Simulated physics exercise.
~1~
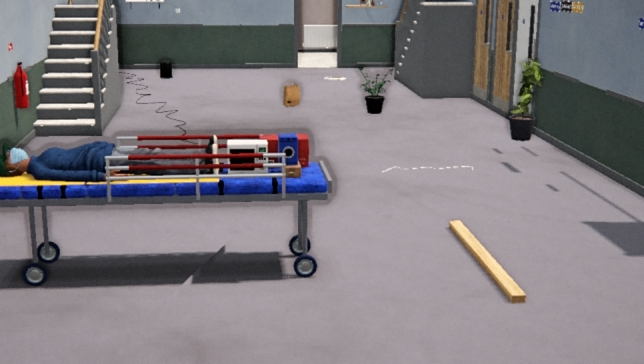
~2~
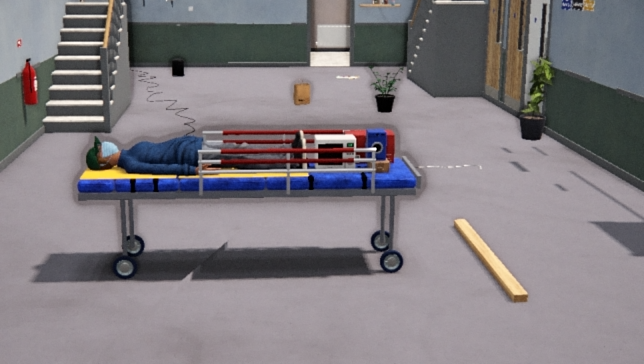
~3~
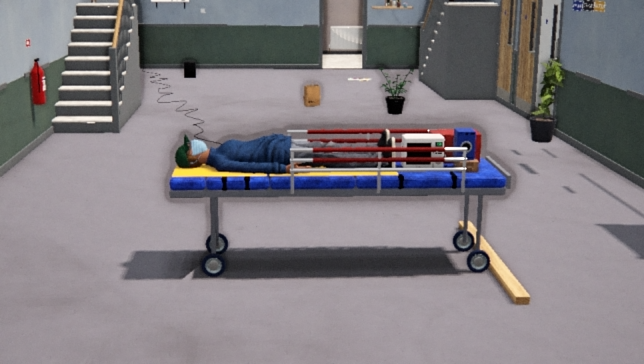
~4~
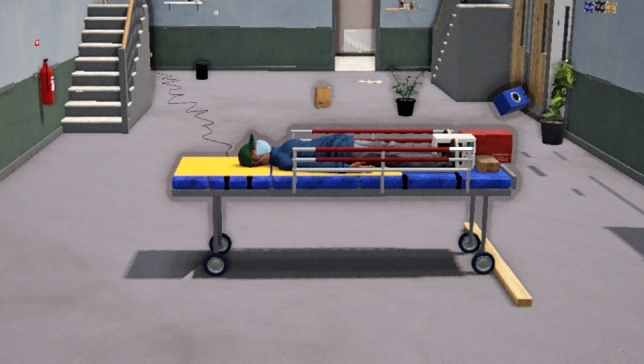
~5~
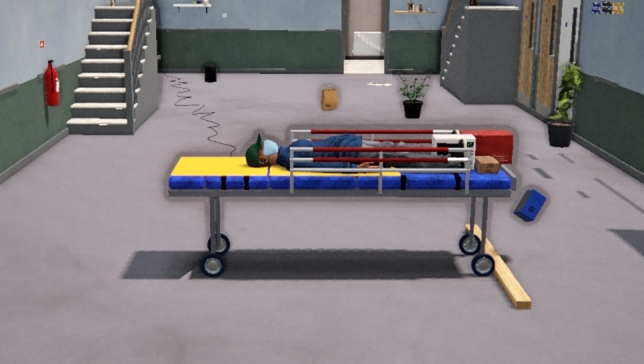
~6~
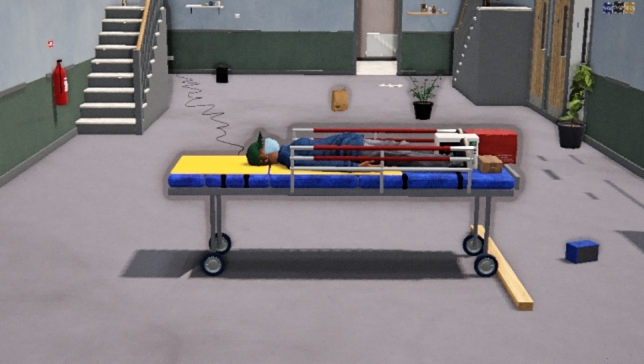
A grey-floored hall with stairs at the back left and a red extinguisher on the wall is seen from the side, the view drifting slightly. A person in blue clothes and a green cap lies on a blue and yellow wheeled trolley, with a red bag, a white monitor, a blue box and a small brown box at the right end. The trolley rolls right and stops at a wooden beam on the floor. The person slides toward the right end as the blue box flies off, tumbles down and lands on the floor beyond. Everything else stays aboard.
